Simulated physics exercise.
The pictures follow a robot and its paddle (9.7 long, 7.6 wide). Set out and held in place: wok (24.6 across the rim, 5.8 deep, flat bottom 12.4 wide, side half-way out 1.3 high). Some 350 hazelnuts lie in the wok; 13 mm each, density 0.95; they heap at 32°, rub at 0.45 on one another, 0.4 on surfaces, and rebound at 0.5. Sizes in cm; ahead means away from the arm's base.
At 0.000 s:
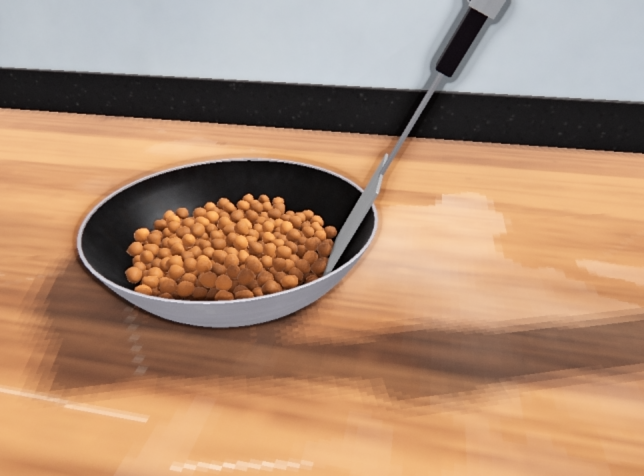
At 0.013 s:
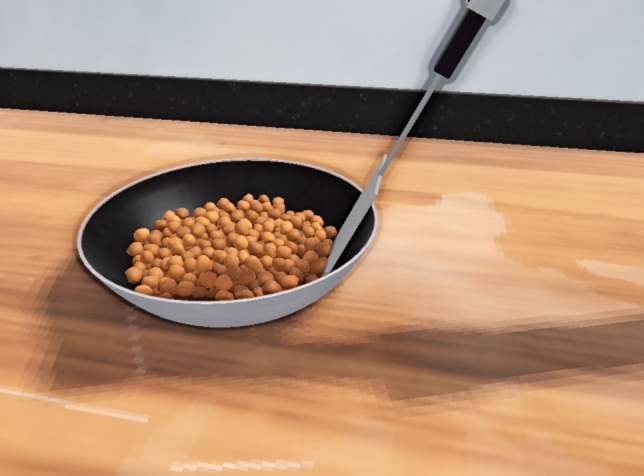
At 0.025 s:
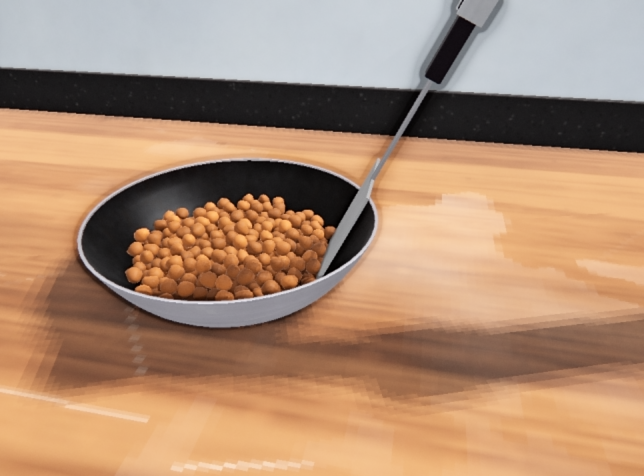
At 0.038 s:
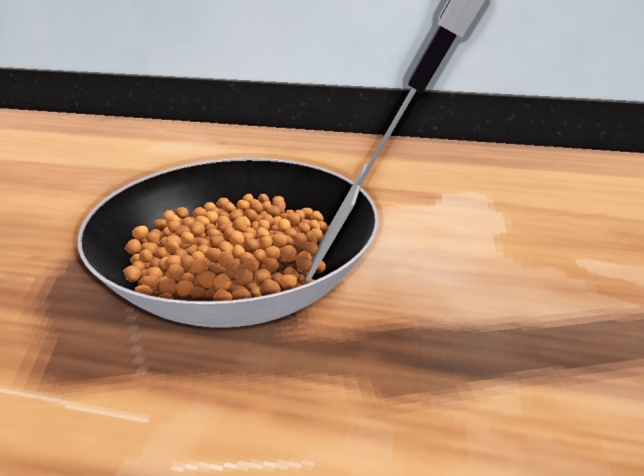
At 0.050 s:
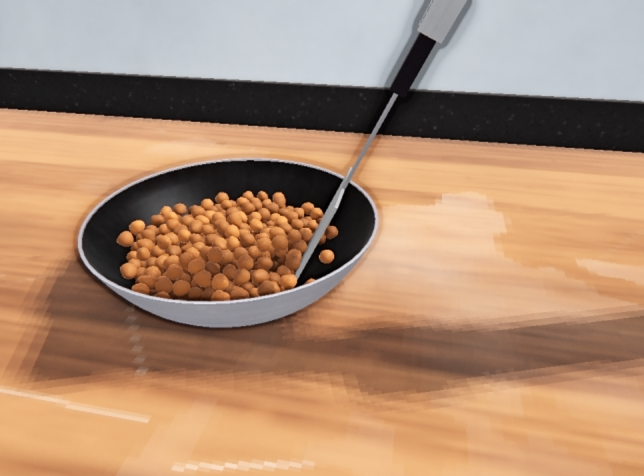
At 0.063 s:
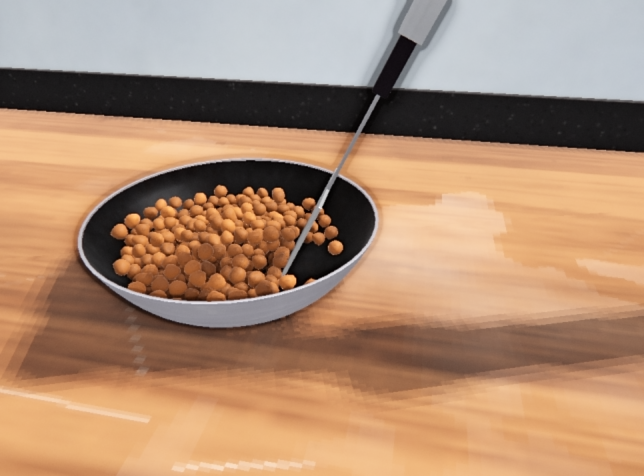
A paddle in a wok of hazelnuts moves left, pushing the heap slightly leftward.
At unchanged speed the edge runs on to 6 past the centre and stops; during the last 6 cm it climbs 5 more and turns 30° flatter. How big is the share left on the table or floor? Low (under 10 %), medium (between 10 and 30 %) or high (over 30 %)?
A medium share, between 10 and 30 %, ends on the table or floor.
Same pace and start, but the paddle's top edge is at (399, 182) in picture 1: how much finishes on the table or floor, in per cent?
Some 15 per cent.
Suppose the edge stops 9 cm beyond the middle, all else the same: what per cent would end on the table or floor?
It would be near 30 per cent.
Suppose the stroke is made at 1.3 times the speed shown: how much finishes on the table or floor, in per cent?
About 20 per cent.
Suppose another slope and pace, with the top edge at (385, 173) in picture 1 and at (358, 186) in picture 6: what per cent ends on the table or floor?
About 0 per cent.
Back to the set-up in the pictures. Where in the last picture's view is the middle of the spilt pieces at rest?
Near (10, 228).
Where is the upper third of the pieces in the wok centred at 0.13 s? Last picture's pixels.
Around (179, 222).
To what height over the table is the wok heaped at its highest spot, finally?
Roughly 6.0 cm.
After 0.10 s, sloping 65°, highest piece 8 above the table; 352 in the wok.
After 0.13 s, sloping 53°, highest piece 8 above the table; 352 in the wok.
After 0.35 s, sloping 35°, highest piece 11 above the table; 299 in the wok, 27 on the table or floor, 26 on the blade or in flight.
After 1.40 s, sloping 35°, highest piece 6 above the table; 299 in the wok, 53 on the table or floor.
At rest, 299 in the wok, 53 on the table or floor. That is 15 % on the table or floor.
